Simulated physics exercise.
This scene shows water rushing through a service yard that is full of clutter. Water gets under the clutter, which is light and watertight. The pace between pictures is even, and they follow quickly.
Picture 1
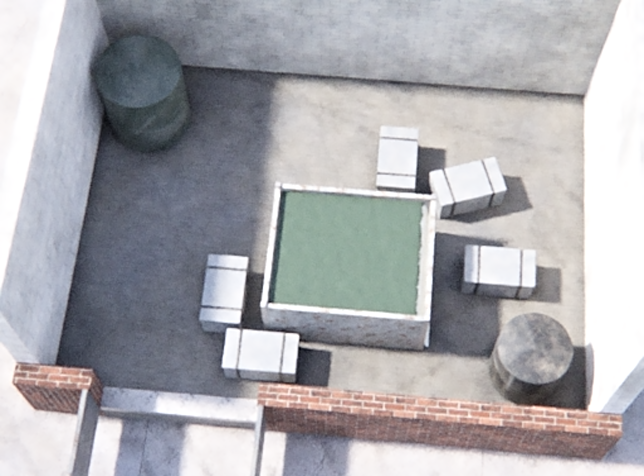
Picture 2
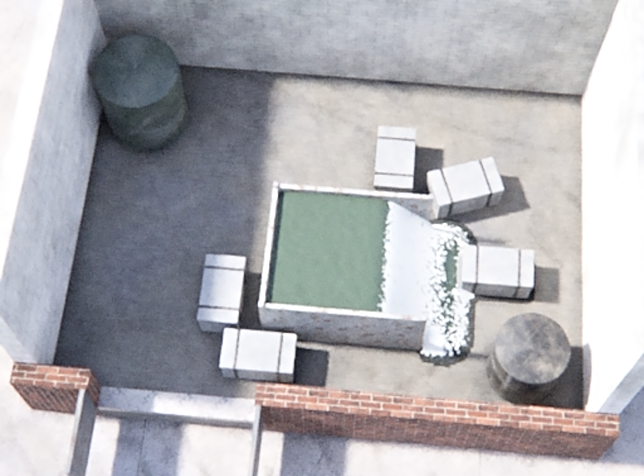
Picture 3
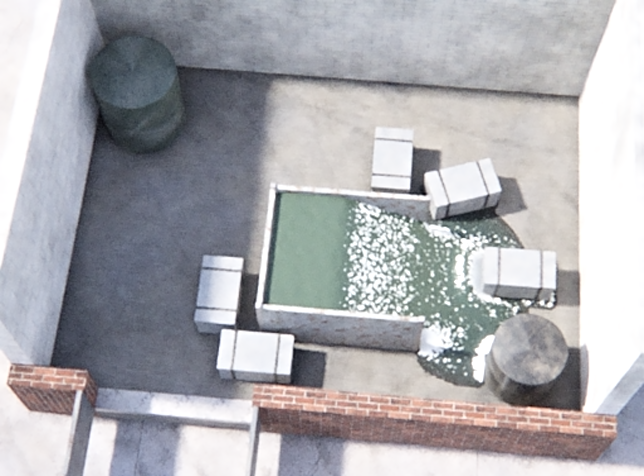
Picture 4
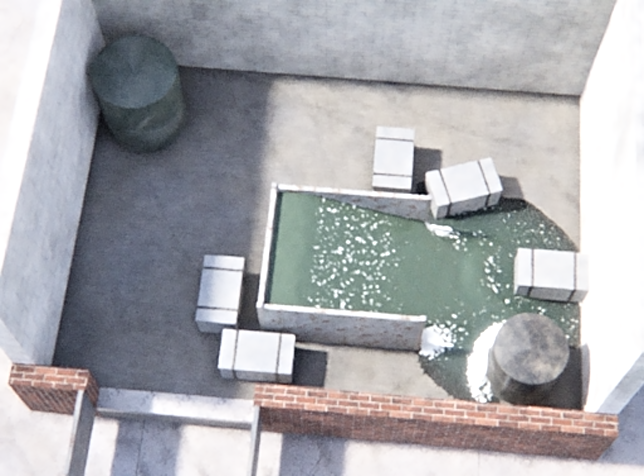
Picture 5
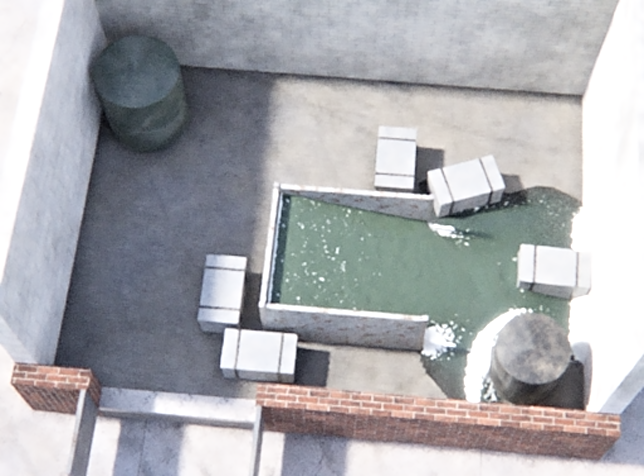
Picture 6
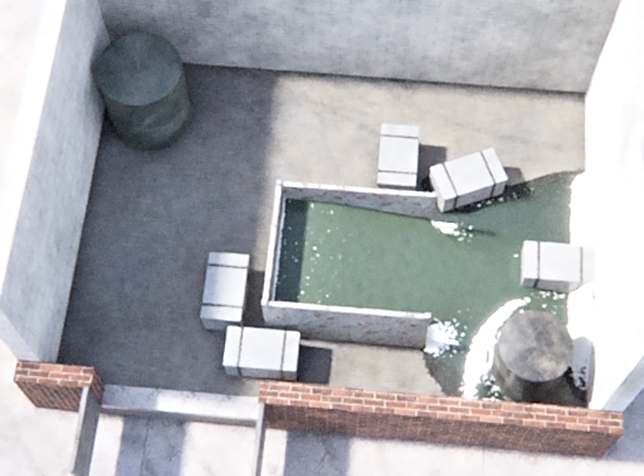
Green water bursts from the tank's right side, spreads across the yard and pushes one trunk right.
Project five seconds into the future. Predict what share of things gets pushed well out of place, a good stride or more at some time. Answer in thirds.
Two thirds or more.
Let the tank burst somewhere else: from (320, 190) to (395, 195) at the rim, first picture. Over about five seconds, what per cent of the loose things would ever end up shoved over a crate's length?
By my reckoning, around 40 percent.
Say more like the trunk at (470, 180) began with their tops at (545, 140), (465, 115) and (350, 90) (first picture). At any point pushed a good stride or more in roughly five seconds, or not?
In order: Shoved clear, shoved clear, then shoved clear.
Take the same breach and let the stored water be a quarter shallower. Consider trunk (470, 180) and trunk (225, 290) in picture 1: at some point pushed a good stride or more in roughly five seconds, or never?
Covered that distance; fell short of it.
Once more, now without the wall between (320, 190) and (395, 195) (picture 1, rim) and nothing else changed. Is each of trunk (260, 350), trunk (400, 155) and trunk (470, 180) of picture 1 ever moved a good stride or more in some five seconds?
Falls short, travels that far, falls short.
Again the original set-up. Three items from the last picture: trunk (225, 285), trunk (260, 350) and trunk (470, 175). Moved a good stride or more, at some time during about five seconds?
Object by object as listed: Falls short, travels that far and travels that far.
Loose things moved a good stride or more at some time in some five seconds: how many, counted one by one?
4 in total.
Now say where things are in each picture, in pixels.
The first picture shows a trunk at (500, 265), on the bottom; a trunk at (468, 181), on the bottom; 0 of 5 have shifted.
The second picture shows a trunk at (498, 266) rests on the ground; a trunk at (466, 181) rests on the ground; 0 of 5 have shifted.
The third picture shows a trunk at (520, 267) rests on the ground, close to its start; a trunk at (463, 182) rests on the ground; 1 of 5 have shifted.
The fourth picture shows a trunk at (554, 269), on the bottom, a stride from its start; a trunk at (464, 181), on the bottom; 1 of 5 have shifted.
The fifth picture shows a trunk at (556, 266) rests on the ground, a stride from its start; a trunk at (467, 179) rests on the ground; 1 of 5 have shifted.
The sixth picture shows a trunk at (560, 262) floats, a stride from its start; a trunk at (469, 173), on the bottom, close to its start; 2 of 5 have shifted.
A moment on, 1 of 5 are well off their spots; 1 afloat.
Next, 1 of 5 are well off their spots; 1 afloat.
Later, 3 of 5 are well off their spots; 2 afloat.
In the end, 4 of 5 are well off their spots, and 4 have been at some point; 3 afloat.
